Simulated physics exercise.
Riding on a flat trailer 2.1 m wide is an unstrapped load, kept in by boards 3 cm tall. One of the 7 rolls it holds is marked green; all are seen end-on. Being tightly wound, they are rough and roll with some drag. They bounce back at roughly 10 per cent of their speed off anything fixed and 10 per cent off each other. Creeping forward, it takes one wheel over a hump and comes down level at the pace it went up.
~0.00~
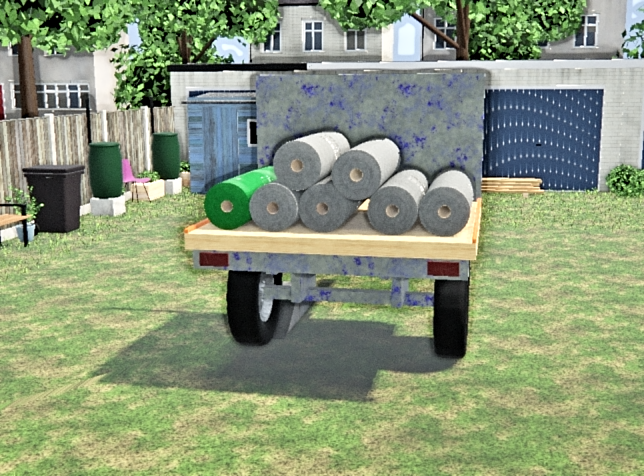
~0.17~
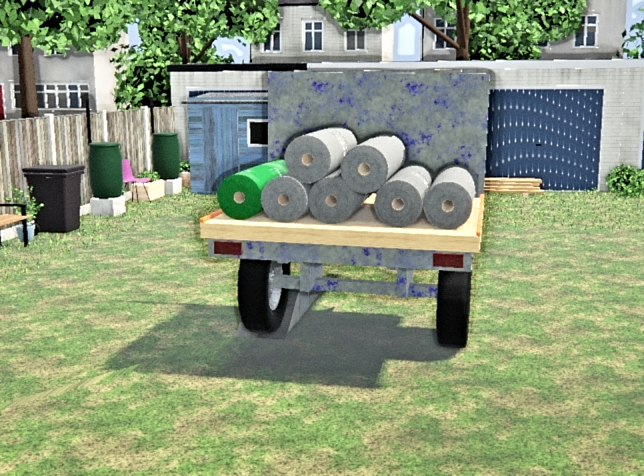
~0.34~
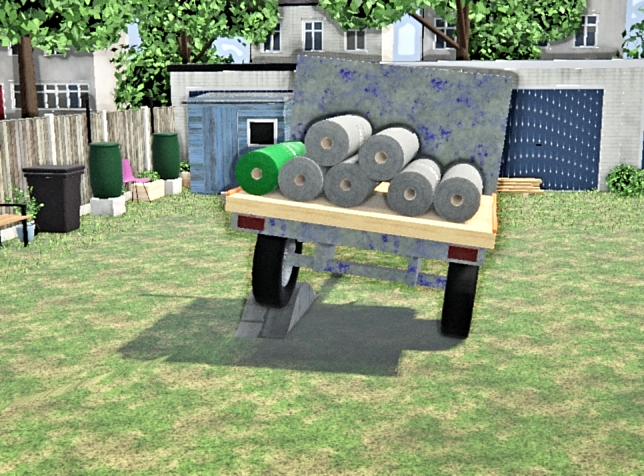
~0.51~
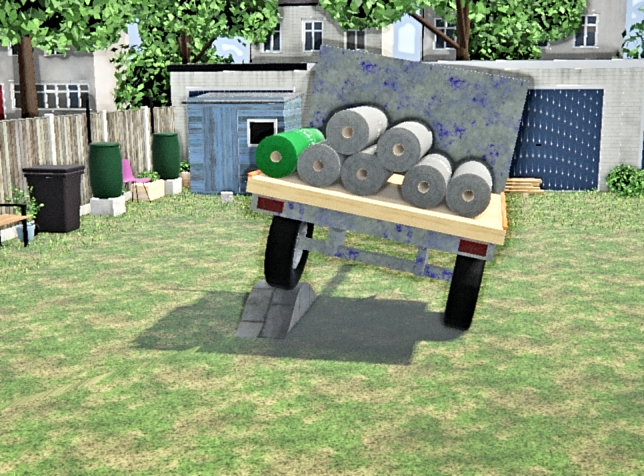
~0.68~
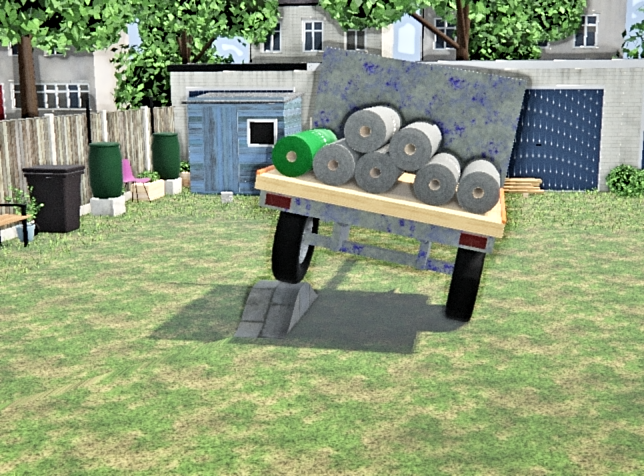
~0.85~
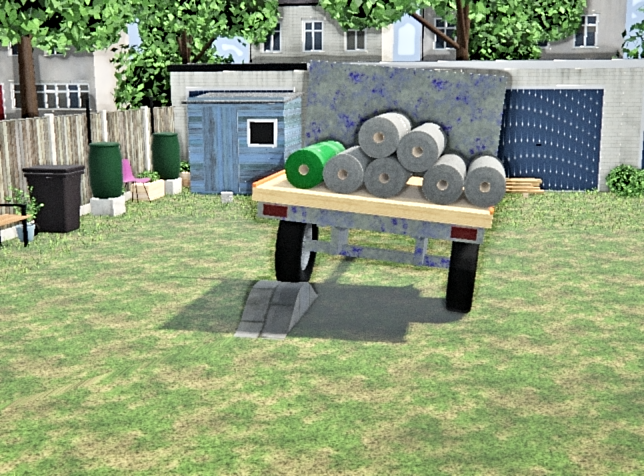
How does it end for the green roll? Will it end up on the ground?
As for green, it never comes off.
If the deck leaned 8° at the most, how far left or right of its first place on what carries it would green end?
I'd expect some 20 centimetres to the right.
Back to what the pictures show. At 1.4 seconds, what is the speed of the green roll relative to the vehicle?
Speed approx. 0.0 m/s.
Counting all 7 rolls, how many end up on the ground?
It comes to 1.
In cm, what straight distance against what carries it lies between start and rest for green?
The green one comes to about 25.
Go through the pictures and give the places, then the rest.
In the first frame, green (226, 207); 5 of the 7 make up the bottom layer.
In the second frame, green (239, 198); the deck slopes 1° down to the right.
In the third frame, green (257, 174); the deck slopes 6° down to the right.
In the fourth frame, green (276, 157); the deck slopes 10° down to the right.
In the fifth frame, green (291, 157); the deck slopes 10° down to the right.
In the sixth frame, green (303, 170); the deck slopes 5° down to the right.
By 1.4 s, green is on the deck, 55 cm from the left edge; 1 gone from the deck.
By 1.9 s, as before, green; 1 gone from the deck.
Finally (2.6 s), green is on the deck, 55 cm from the left edge; 1 gone from the deck.
